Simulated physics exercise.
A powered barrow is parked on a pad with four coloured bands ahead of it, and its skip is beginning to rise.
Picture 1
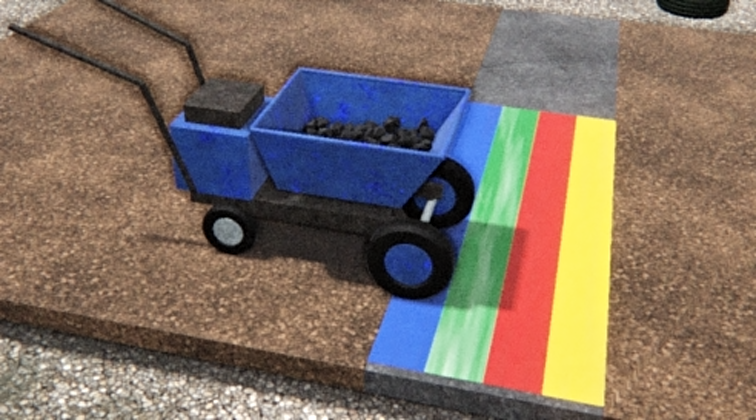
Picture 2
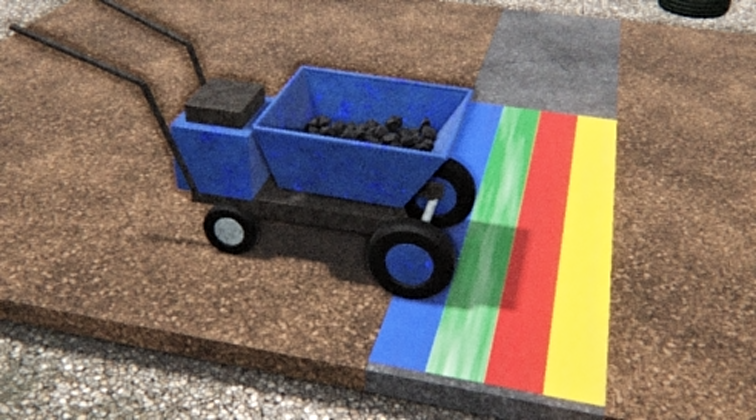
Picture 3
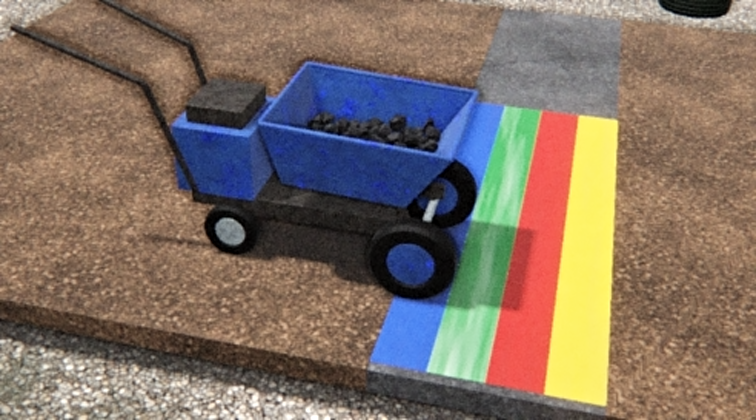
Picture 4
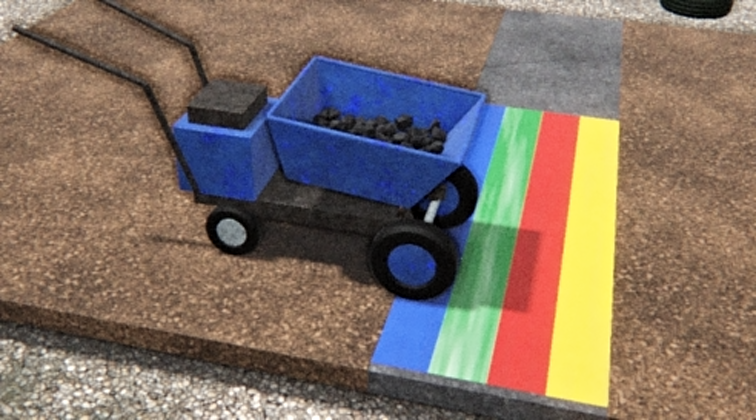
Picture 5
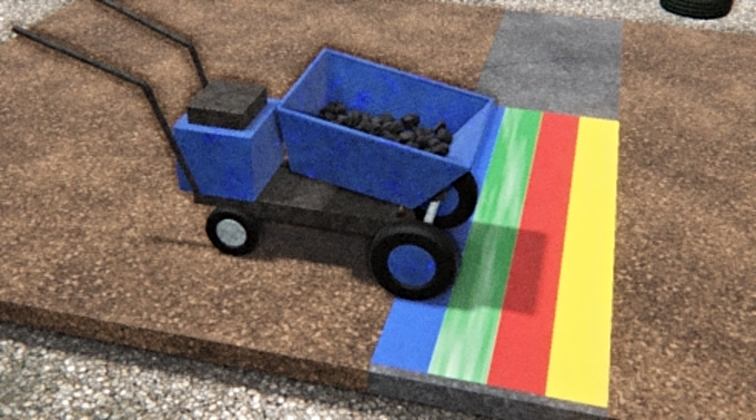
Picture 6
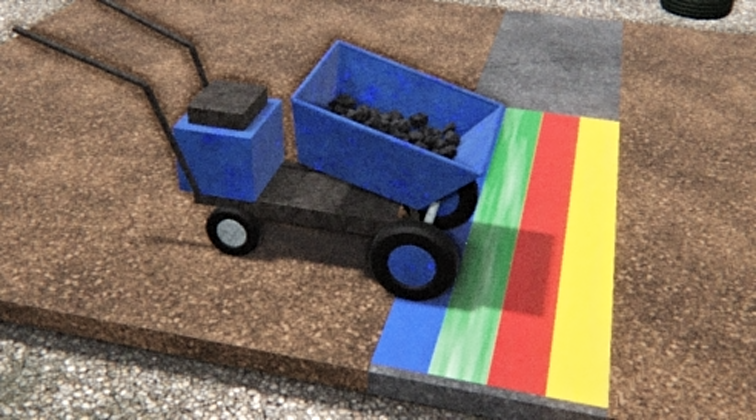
At first, a blue barrow with dark lumps in its level skip stands on brown ground, its front wheels at the edge of blue, green, red and yellow strips. The skip then starts to tilt forward to the right, its rear rising gradually until it is clearly slanted, while the wheels stay put and the lumps remain inside.
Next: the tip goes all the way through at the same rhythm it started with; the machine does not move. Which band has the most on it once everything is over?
Yellow.
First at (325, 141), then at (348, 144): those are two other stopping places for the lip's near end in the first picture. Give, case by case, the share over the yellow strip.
That works out to 0 per cent for the first position and 10 per cent for the second.
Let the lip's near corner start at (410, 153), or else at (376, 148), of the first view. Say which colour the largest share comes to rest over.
One: Red. Two: Red.
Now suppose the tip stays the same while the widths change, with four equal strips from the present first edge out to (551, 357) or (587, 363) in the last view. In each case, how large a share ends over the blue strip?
In order, 0 % and 0 %.
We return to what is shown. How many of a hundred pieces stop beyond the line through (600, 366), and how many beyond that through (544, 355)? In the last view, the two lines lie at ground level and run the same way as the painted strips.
Around 20 in a hundred for the first, 70 in a hundred for the second.
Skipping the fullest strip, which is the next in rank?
The next one is red.
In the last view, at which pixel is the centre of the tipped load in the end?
Once it all stops, the middle lies near (581, 282).
Just after the last frame, skip tipped steeply; every one in the skip.
A moment on, skip tipped right over; almost all in the skip; just a few over the red strip; about a tenth over the yellow strip.
Further on, skip tipped right over; roughly a quarter in the skip; roughly a quarter over the red strip; roughly half over the yellow strip; roughly a quarter off the paint.
When it is over, skip tipped right over; about a tenth in the skip; not one over the blue strip; not one over the green strip; roughly a quarter over the red strip; roughly half over the yellow strip; roughly a quarter off the paint.
